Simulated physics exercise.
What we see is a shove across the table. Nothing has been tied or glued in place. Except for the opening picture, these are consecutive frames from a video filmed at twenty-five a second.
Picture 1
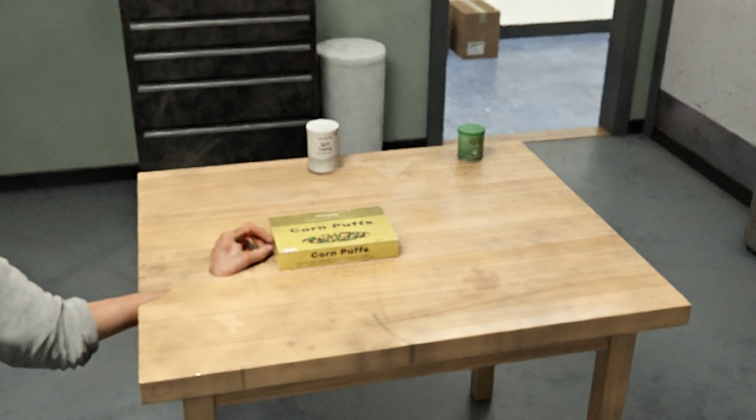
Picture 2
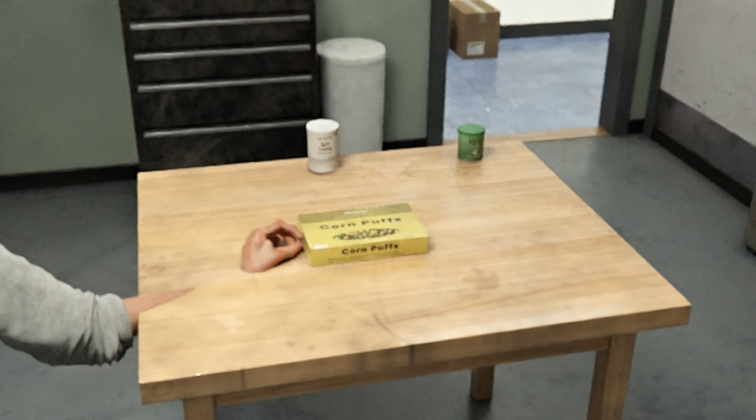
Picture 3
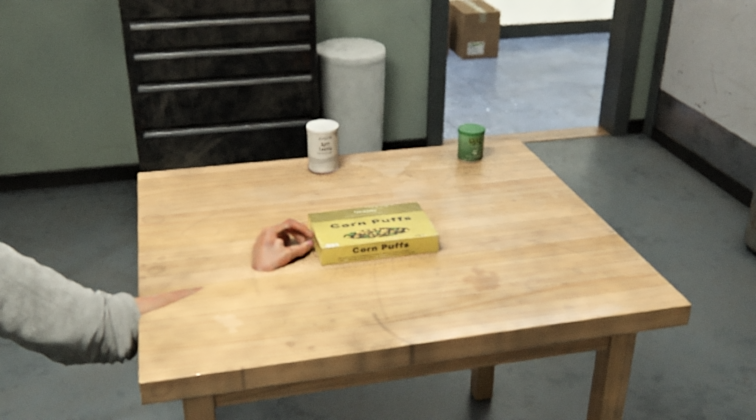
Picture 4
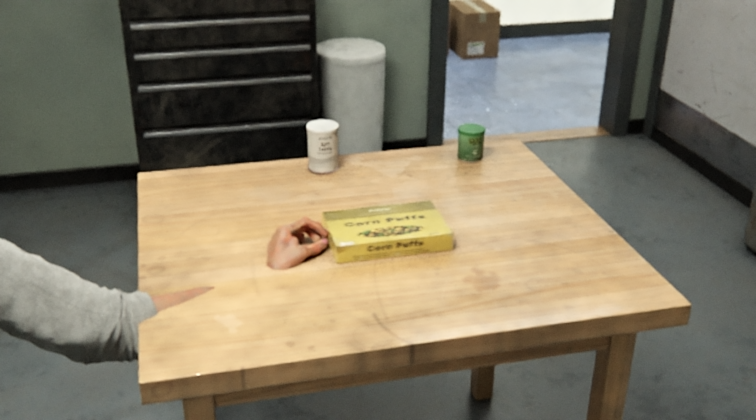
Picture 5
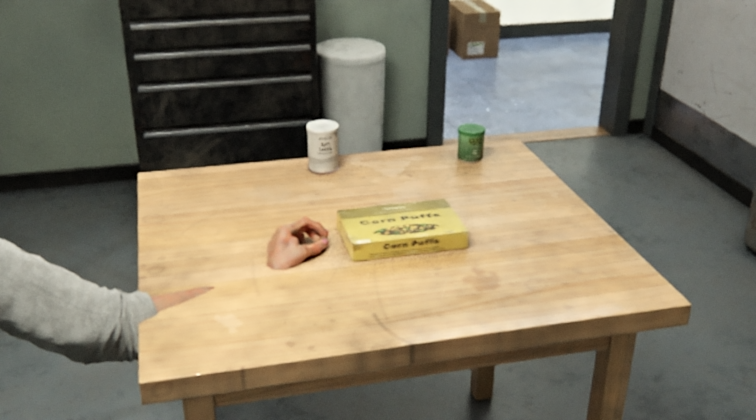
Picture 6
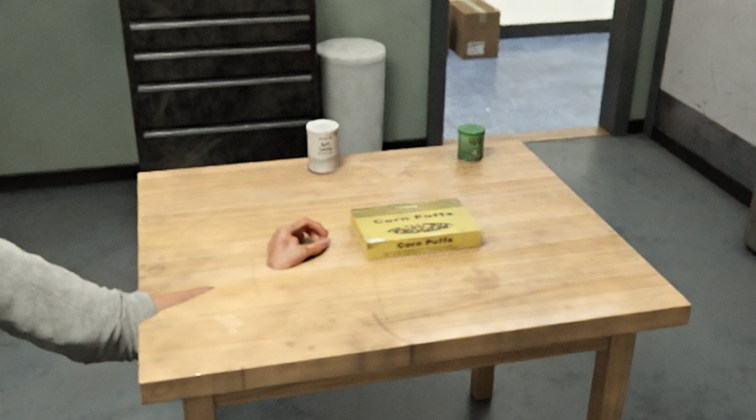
On a wooden table, a hand pushes a yellow packet right, and the packet slides onward.
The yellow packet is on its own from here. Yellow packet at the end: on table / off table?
On the table.
Then, 0.10 s after the last picture, yellow packet slid a little near (439, 225).
Then, 0.20 s after the last picture, yellow packet slid about its own width near (454, 223).
At rest, moved from the start, yellow packet. Seen from the same camera at the end, yellow packet near (457, 223).
